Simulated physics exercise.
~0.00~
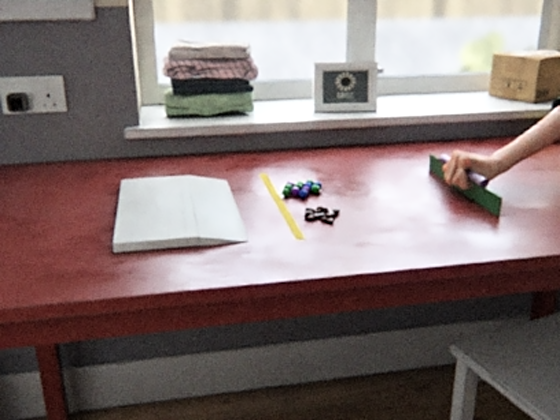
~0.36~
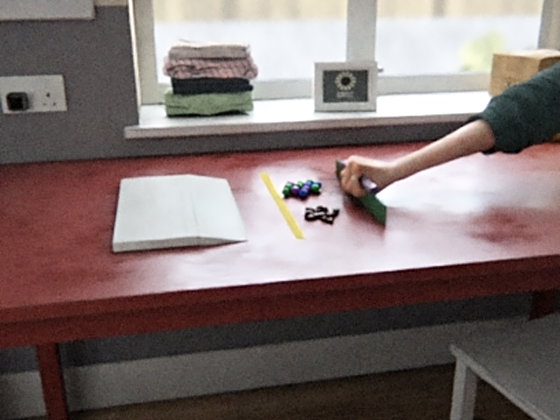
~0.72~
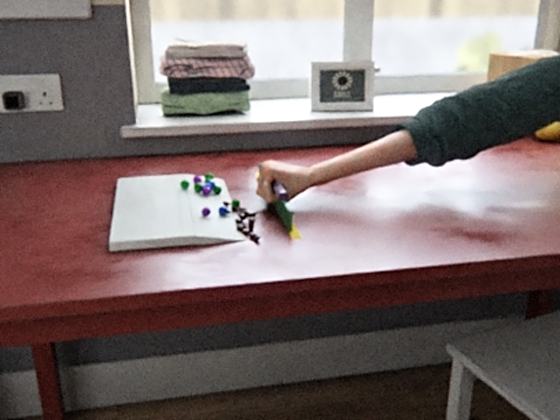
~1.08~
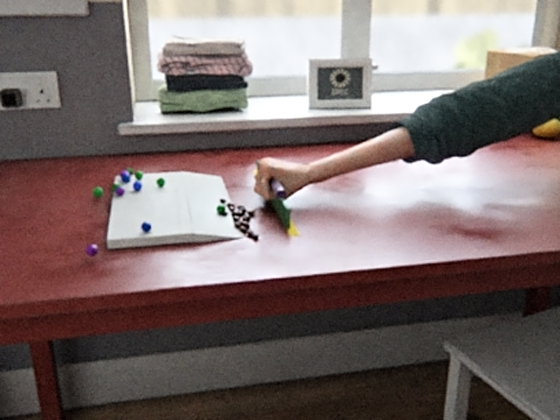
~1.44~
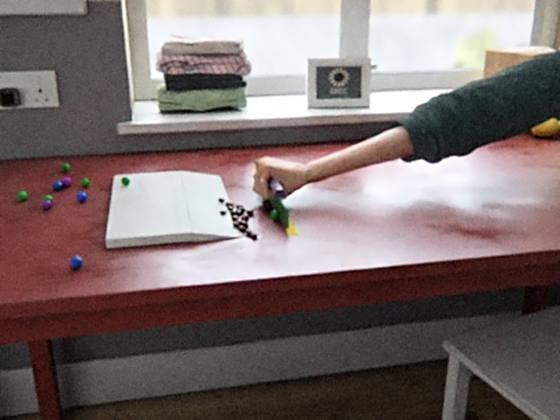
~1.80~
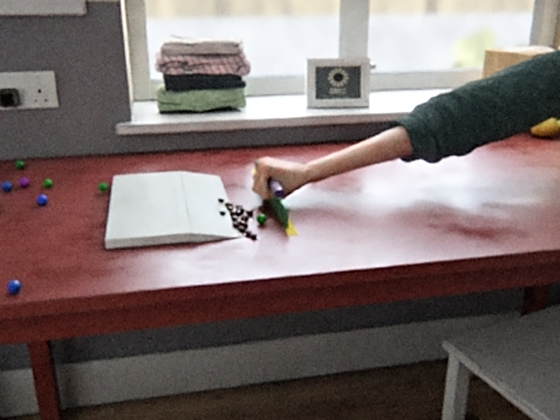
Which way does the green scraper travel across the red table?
The scraper moves to the left, pushed by the hand until it stops at the yellow tape.
